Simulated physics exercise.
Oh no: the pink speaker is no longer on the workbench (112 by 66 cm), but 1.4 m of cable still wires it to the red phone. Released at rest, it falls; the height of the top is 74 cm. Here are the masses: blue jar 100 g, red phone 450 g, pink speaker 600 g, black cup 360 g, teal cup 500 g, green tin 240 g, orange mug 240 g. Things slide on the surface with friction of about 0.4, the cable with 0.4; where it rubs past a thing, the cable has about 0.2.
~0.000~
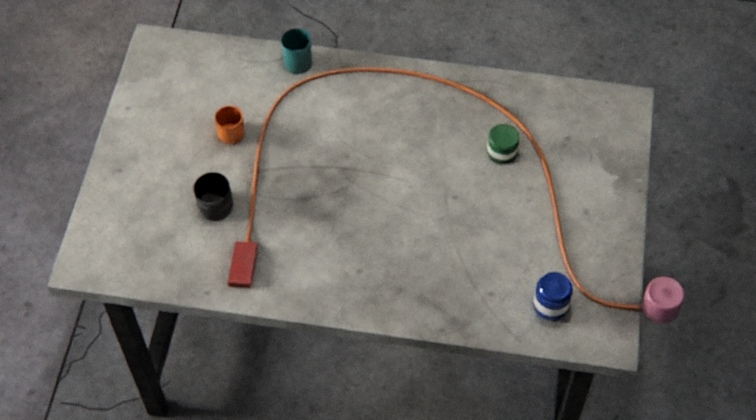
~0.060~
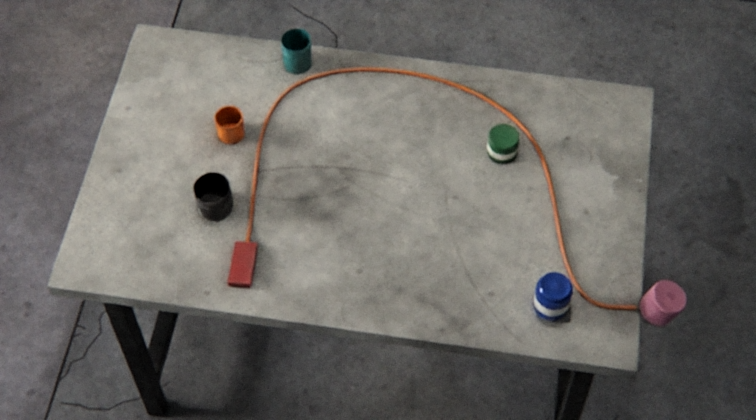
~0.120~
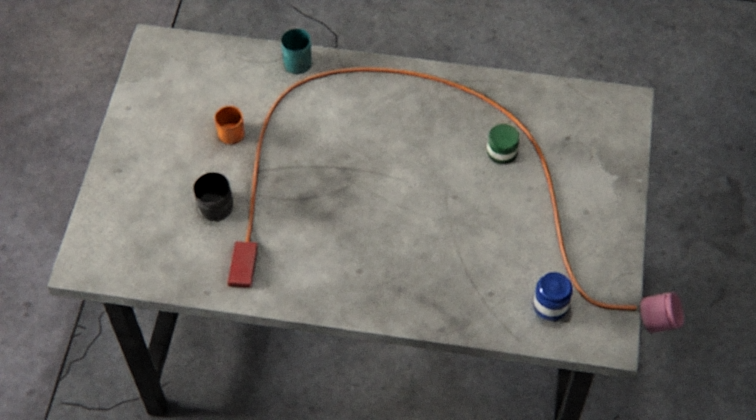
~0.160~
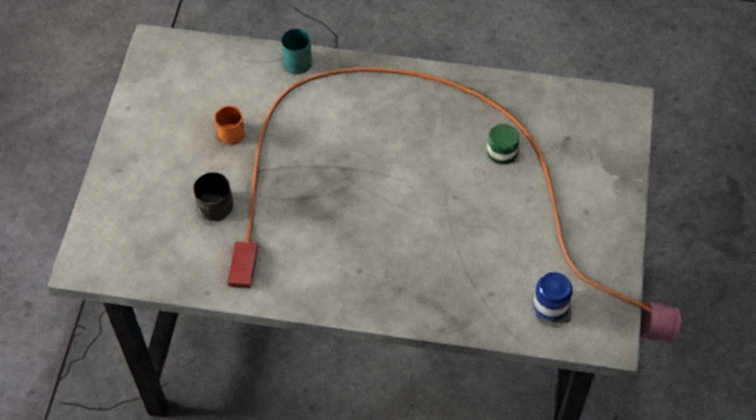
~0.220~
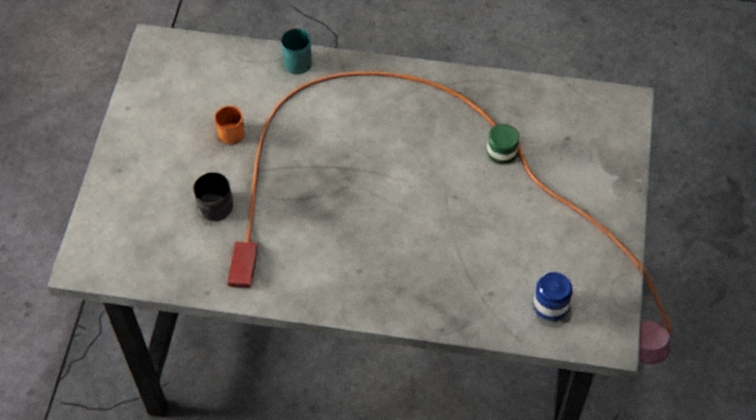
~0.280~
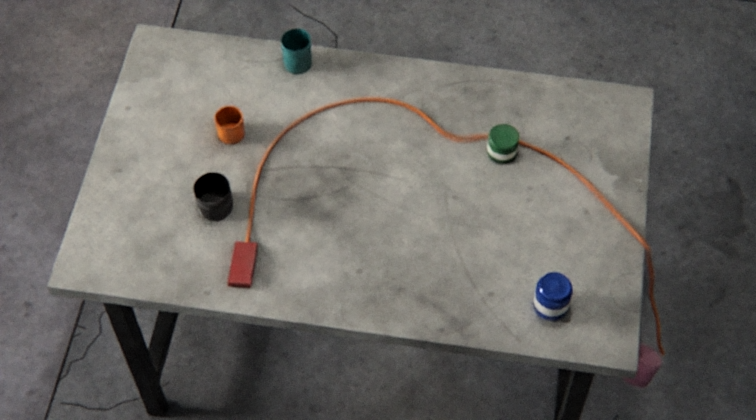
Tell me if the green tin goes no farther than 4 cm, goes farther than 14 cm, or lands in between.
The green tin goes farther than 14 cm.
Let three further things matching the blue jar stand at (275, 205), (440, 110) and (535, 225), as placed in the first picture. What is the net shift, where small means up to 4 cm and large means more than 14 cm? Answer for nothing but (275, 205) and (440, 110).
Big, then big.
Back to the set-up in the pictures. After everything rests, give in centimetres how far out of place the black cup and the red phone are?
The black cup ends up 0 cm from where it began, and the red phone 10 cm.
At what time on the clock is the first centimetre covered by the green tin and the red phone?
Green tin 0.42 s; red phone 0.44 s, roughly.
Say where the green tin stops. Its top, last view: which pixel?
It comes to rest at about (518, 293).
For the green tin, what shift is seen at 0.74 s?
By then the green tin has moved close to 35 cm.
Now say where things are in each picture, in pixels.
The first frame shows green tin (504, 136); cable runs through (541, 155) (440, 80) (255, 181).
The second frame shows pink speaker (666, 296); cable runs through (440, 80) (255, 181).
The third frame shows pink speaker (662, 313); cable runs through (440, 80) (255, 181).
The fourth frame shows pink speaker (660, 323); cable runs through (582, 276) (440, 80) (255, 181).
The fifth frame shows pink speaker (652, 343); cable runs through (642, 269) (445, 89) (255, 181).
The sixth frame shows green tin (504, 136); cable runs through (595, 191) (472, 138) (349, 101) (256, 181).
After 0.5 s, the cable's tail end at (302, 257); green tin 14 cm off its start, red phone 7 cm off its start, pink speaker over the edge.
After 0.7 s, the cable's tail end at (323, 258); green tin 33 cm off its start, red phone 12 cm off its start, pink speaker over the edge.
After 1.0 s, the cable's tail end at (323, 258); green tin 35 cm off its start at (518, 293), red phone 12 cm off its start at (301, 244), pink speaker over the edge.
After 1.2 s, the cable's tail end at (323, 258); green tin 35 cm off its start, red phone 12 cm off its start, pink speaker over the edge.
After 2.4 s, the cable's tail end at (323, 258); green tin 36 cm off its start at (518, 293), red phone 12 cm off its start at (301, 244), pink speaker over the edge.
